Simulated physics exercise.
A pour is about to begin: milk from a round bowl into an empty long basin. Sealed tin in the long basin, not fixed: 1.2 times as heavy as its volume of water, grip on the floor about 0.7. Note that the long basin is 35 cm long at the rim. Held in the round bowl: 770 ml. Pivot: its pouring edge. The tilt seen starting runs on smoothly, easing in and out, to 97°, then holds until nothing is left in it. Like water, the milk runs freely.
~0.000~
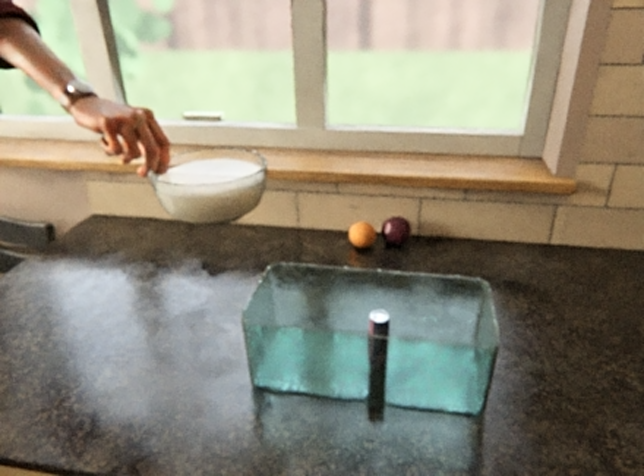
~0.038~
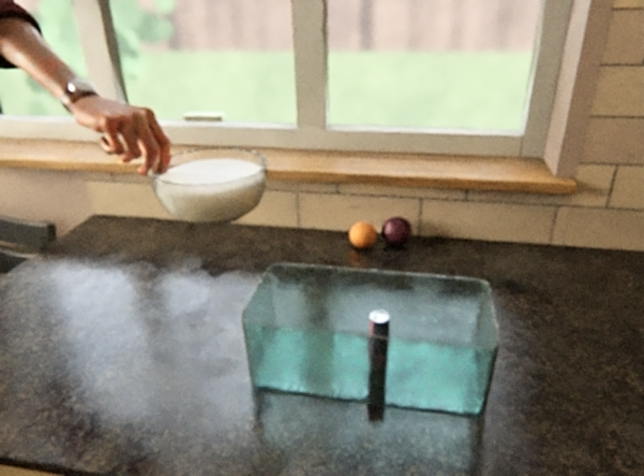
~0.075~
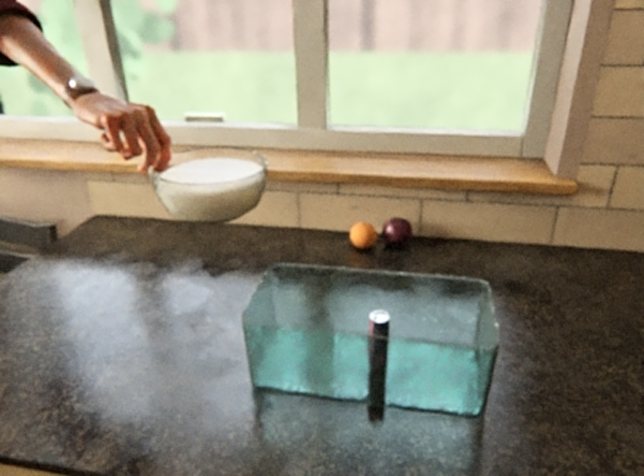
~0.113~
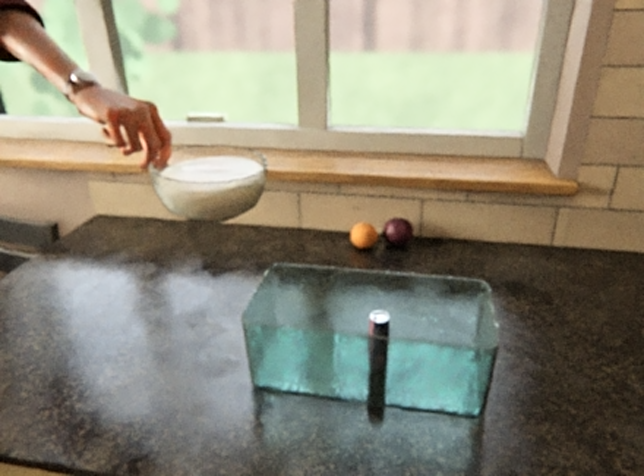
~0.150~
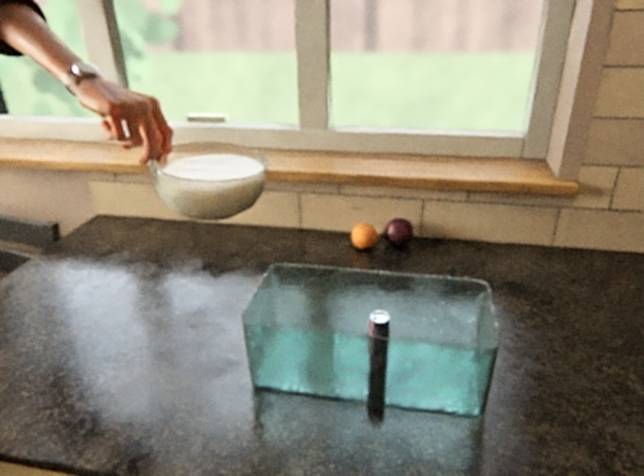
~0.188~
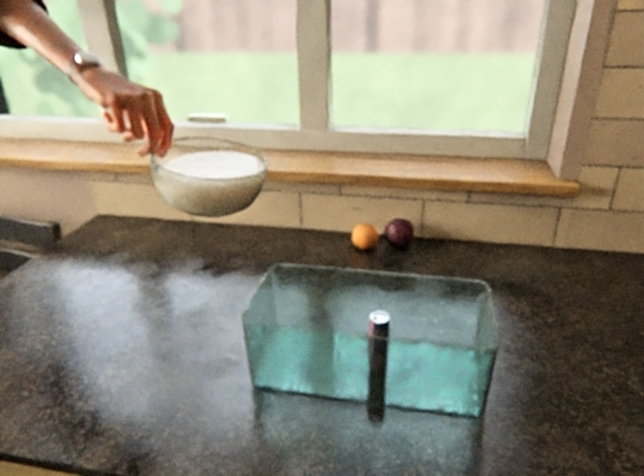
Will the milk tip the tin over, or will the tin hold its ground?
It will come down.
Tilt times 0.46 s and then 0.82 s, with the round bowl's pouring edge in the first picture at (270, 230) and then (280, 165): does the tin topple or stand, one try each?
Trial 1 - tin tips; trial 2 - tin stays standing.
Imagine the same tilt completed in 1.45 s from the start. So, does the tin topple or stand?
In that case the tin does not tip.
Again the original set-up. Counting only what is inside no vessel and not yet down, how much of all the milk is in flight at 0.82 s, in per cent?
34 per cent or so.
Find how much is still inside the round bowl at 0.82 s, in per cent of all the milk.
6 %.
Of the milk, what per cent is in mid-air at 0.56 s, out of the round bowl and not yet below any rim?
At that moment, about 40 percent.
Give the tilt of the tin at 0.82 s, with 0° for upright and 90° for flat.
The tilt is near 0°.
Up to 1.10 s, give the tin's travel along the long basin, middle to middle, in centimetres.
Near 6 cm.
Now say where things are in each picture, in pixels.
In the first picture, tilt 0°; pouring edge (264, 169); surface from (162, 172) to (264, 177); the long basin's rim runs from (256, 291) to (493, 312); the tin's top is at (379, 318).
In the second picture, tilt 0°; pouring edge (264, 169); surface from (163, 172) to (264, 177).
In the third picture, tilt 2°; pouring edge (264, 170); surface from (163, 172) to (264, 176).
In the fourth picture, tilt 4°; pouring edge (264, 170); surface from (165, 170) to (263, 174).
In the fifth picture, tilt 6°; pouring edge (264, 170); surface from (163, 167) to (263, 172).
In the sixth picture, tilt 10°; pouring edge (264, 170); surface from (164, 164) to (263, 170).
After 0.56 s the tilt is 65° and 59 per cent is still to pour; the tin stands where it began.
After 0.82 s the tilt is 95° and 6 per cent is still to pour; the tin stands where it began.
After 1.10 s the tilt is 97° and 0 per cent is still to pour; the tin lies on its side.
After 1.41 s the tilt is 97° and 0 per cent is still to pour; the tin lies on its side.
In the end the tin lies on its side.
